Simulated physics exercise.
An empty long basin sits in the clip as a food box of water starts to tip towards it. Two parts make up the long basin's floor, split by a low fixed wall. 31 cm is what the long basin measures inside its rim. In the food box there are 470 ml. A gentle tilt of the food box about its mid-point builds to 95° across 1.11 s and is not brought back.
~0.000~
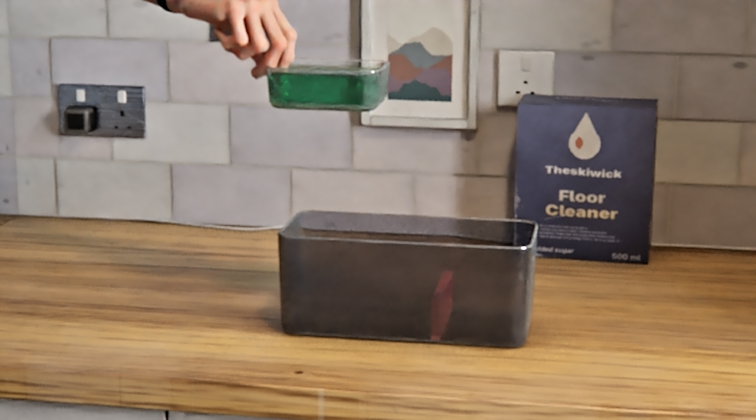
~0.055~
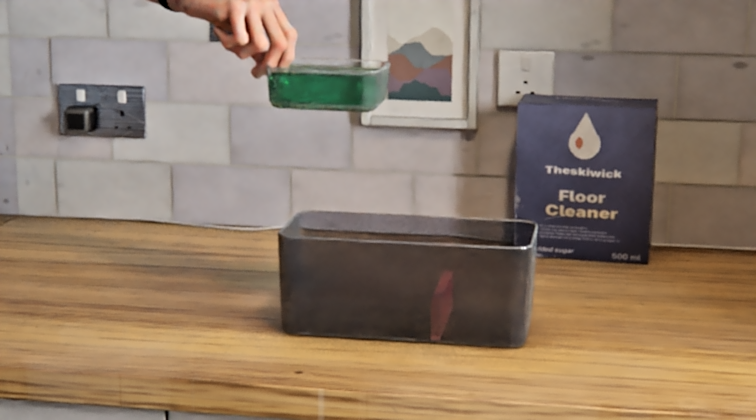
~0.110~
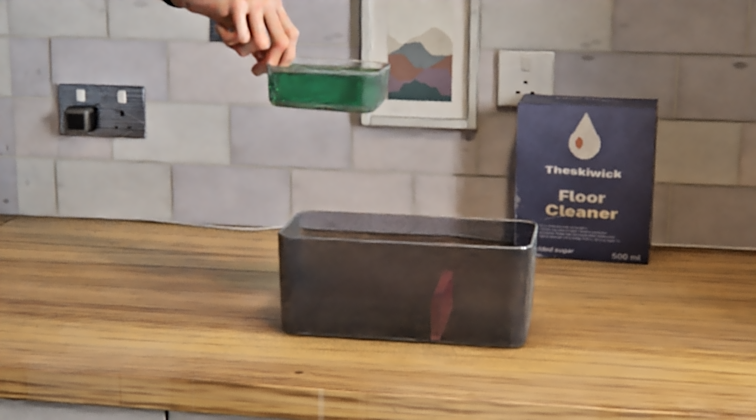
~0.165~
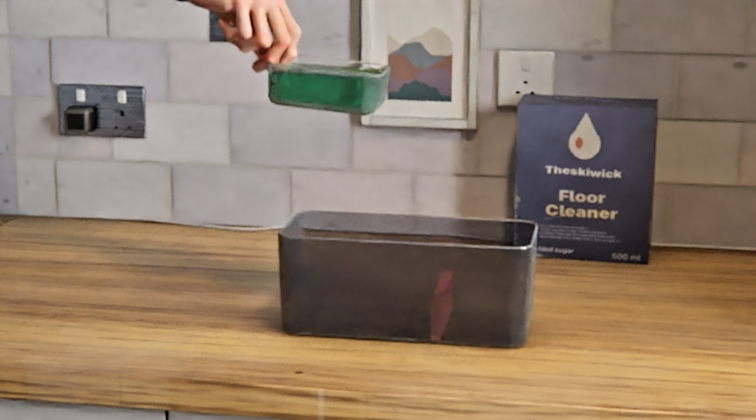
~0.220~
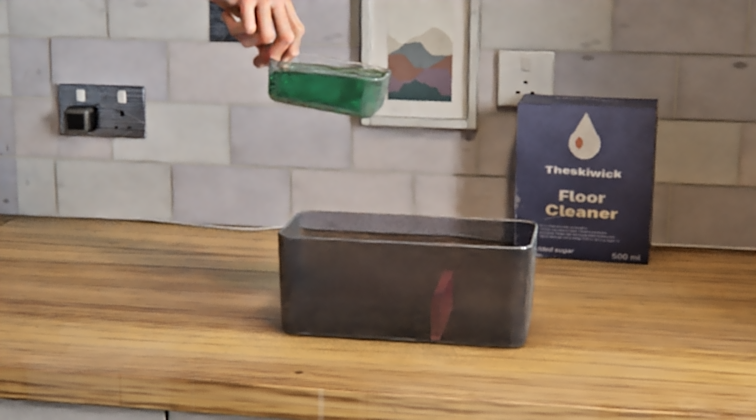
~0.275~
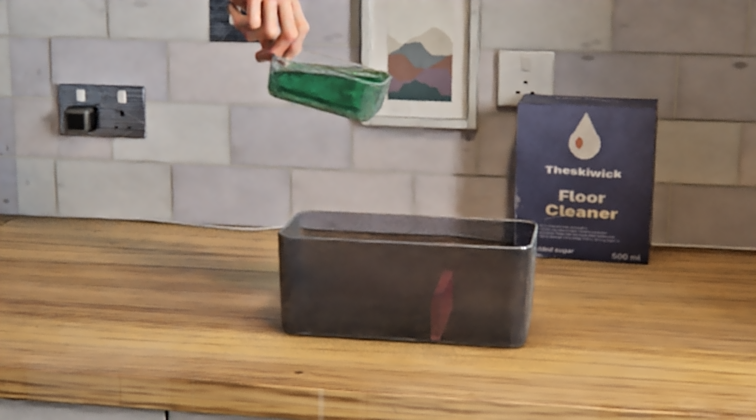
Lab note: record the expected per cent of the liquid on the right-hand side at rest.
Expected right-hand share: 53 per cent.
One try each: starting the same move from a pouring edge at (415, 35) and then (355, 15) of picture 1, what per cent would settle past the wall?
Some 75 and 20 per cent, in that order.
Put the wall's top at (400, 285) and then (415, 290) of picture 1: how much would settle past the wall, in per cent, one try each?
I'd say 75 percent on the first go, 70 percent on the next.
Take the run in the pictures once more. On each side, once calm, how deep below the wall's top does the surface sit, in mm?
Close to 44 mm left and close to 34 mm right.
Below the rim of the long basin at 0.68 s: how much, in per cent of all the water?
Around 24 percent.
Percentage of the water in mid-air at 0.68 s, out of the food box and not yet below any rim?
My guess is roughly 50 %.
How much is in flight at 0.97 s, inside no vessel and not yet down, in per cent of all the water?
I'd put it at about 7 per cent of the liquid.
By 0.68 s the tilt is 63° and 25 per cent is still to pour, 8 is left of the wall and 16 right of it.
By 0.97 s the tilt is 91° and 6 per cent is still to pour, 32 is left of the wall and 52 right of it.
By 1.28 s the tilt is 95° and 0 per cent is still to pour, 41 is left of the wall and 53 right of it.
By 1.61 s the tilt is 95° and 0 per cent is still to pour, 42 is left of the wall and 53 right of it.
At rest 42 per cent lies left of the wall, 53 right of it and 4 outside.
